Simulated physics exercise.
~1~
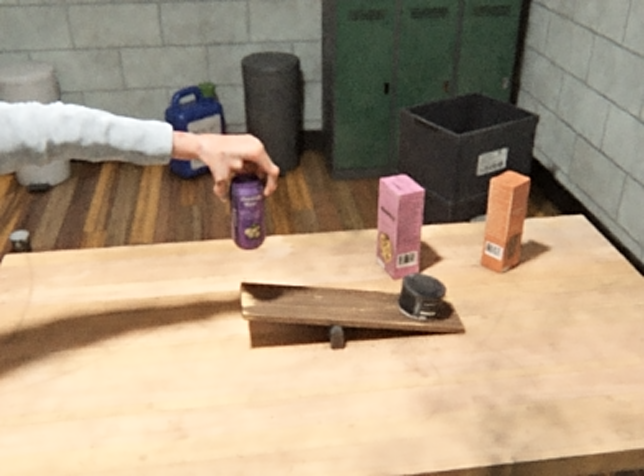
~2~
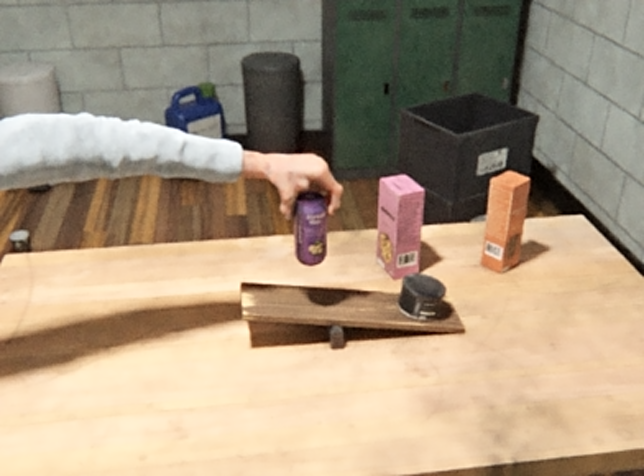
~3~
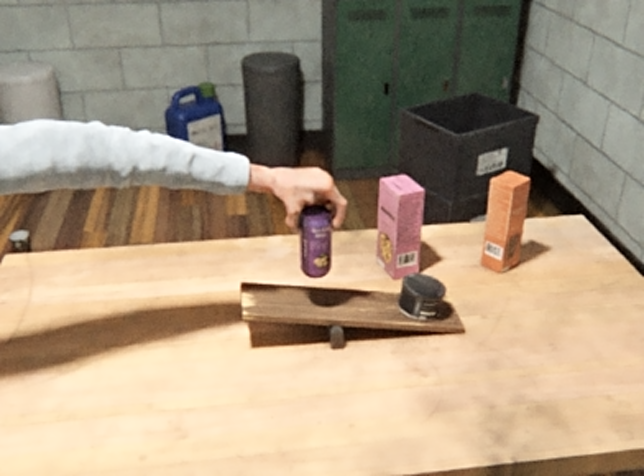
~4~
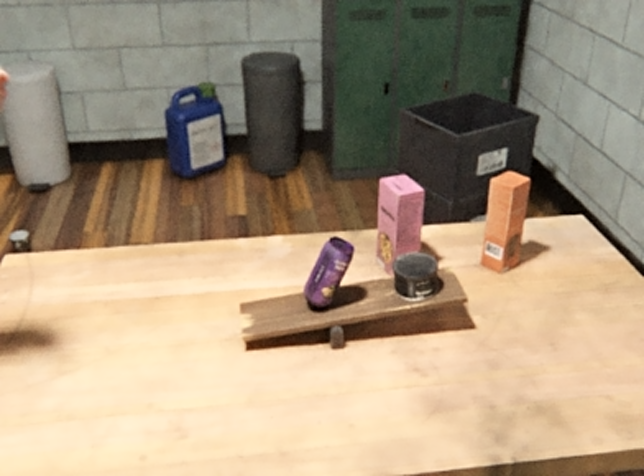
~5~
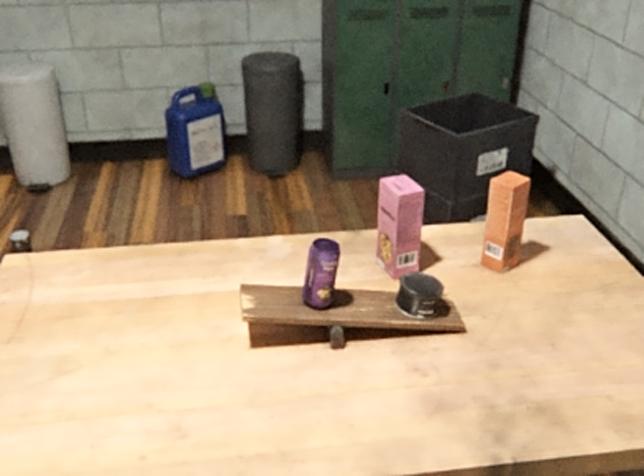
At the start, a brown plank rests on a small pivot on a wooden table, its right end low under a black tin, while a hand holds a purple can above and to the left. Pink and orange cartons stand behind. The hand carries the can right and lowers it toward the plank, left of the pivot. It lets go and draws back, and the plank tips the other way, lifting the tin as the can leans right. The plank then swings back, right end down, with the can and tin still on it.
